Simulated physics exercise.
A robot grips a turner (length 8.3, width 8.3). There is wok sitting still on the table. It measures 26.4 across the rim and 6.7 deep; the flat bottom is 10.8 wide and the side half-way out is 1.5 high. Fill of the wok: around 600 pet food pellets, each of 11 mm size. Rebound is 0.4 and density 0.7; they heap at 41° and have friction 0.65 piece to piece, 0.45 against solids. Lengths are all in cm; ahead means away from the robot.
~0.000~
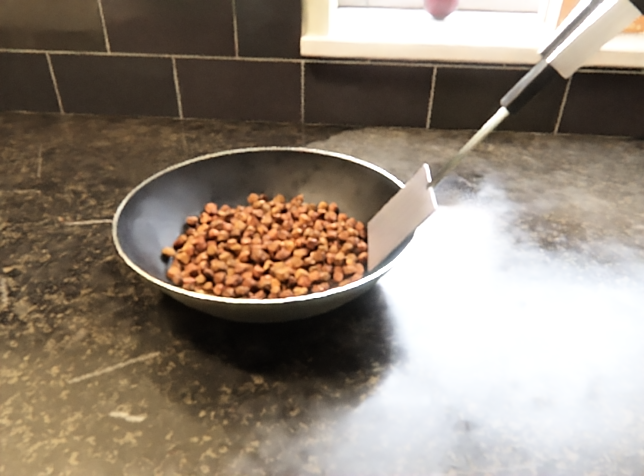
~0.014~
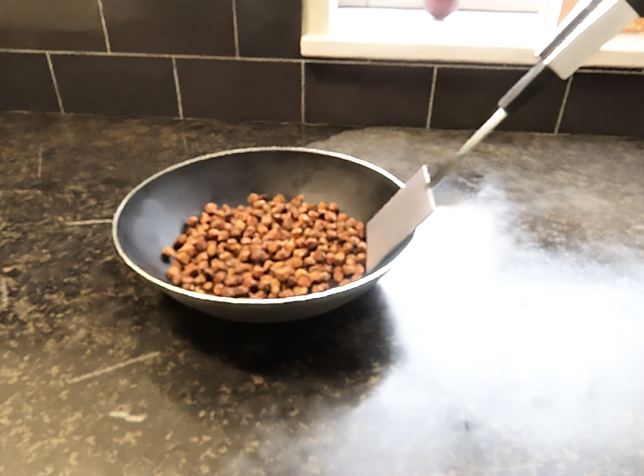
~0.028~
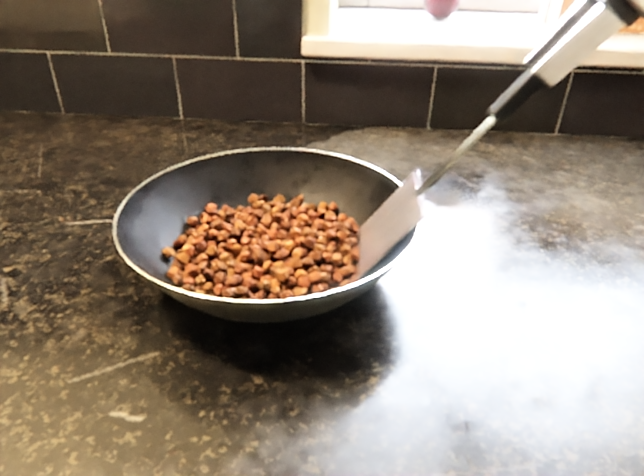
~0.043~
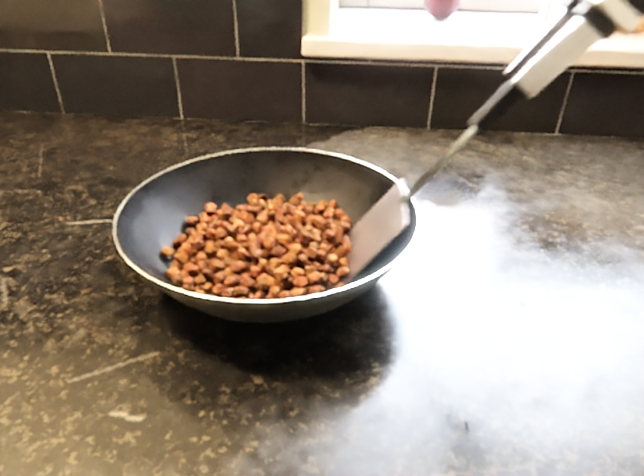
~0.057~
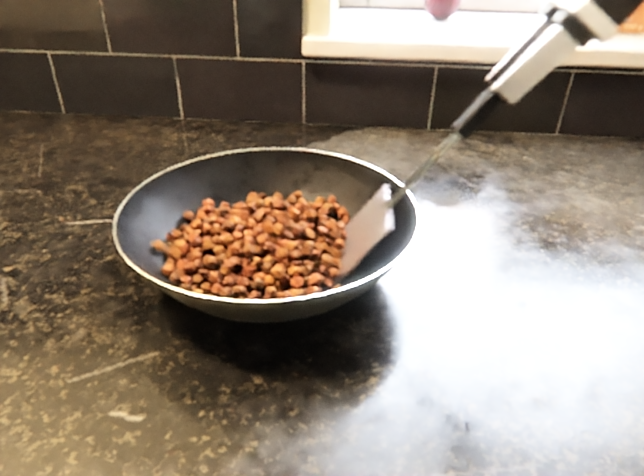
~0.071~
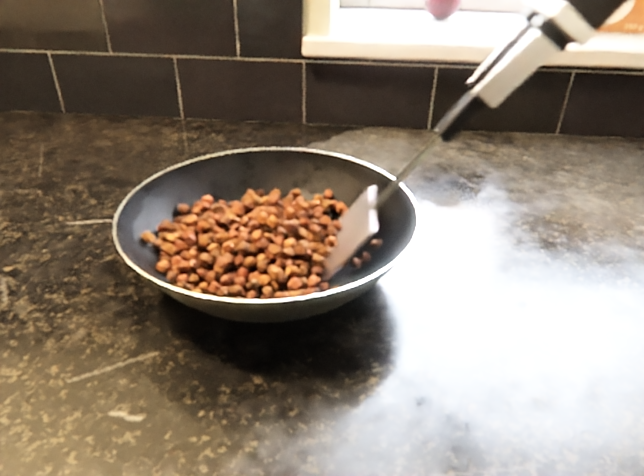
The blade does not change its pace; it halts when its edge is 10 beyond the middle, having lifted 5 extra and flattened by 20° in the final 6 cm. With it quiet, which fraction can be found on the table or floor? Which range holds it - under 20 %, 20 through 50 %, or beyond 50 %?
The range 20 through 50 % holds it.
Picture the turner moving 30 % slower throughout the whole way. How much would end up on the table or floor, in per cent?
Estimate: Near 40 %.
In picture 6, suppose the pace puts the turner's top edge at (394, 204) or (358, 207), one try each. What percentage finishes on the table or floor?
Around 35 per cent, then around 45 per cent.
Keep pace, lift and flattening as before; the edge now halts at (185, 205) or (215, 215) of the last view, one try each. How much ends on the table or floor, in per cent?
Roughly 25 and 10 per cent.
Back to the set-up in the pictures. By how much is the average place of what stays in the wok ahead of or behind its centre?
About 3.0 cm ahead.
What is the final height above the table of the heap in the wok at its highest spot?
It reaches roughly 6.5 cm.
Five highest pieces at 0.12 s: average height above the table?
They are some 8 cm up.
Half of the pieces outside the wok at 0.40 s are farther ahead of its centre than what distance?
22 cm.
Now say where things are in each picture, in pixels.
In the first frame, the turner top edge at (431, 185), sloping 54°; upper third of the load around (274, 244), from x 170 to 365, top at y 200; 598 in the wok.
In the second frame, the turner top edge at (429, 186), sloping 54°; upper third of the load around (274, 244), from x 170 to 365, top at y 200.
In the third frame, the turner top edge at (420, 192), sloping 54°; upper third of the load around (274, 243), from x 170 to 360, top at y 200.
In the fourth frame, the turner top edge at (405, 200), sloping 54°; upper third of the load around (272, 239), from x 170 to 360, top at y 200.
In the fifth frame, the turner top edge at (389, 205), sloping 54°; upper third of the load around (264, 236), from x 160 to 355, top at y 195.
In the sixth frame, the turner top edge at (373, 207), sloping 54°; upper third of the load around (256, 232), from x 150 to 375, top at y 195; 598 in the wok.
After 0.12 s, sloping 54°, highest piece 11 above the table; 598 in the wok.
After 0.18 s, sloping 48°, highest piece 15 above the table; 590 in the wok, 8 on the blade or in flight.
After 0.40 s, sloping 34°, highest piece 23 above the table; 349 in the wok, 93 on the table or floor, 156 on the blade or in flight.
After 1.45 s, sloping 34°, highest piece 8 above the table; 349 in the wok, 249 on the table or floor.
In the end, 349 in the wok, 249 on the table or floor. That is 42 % on the table or floor.
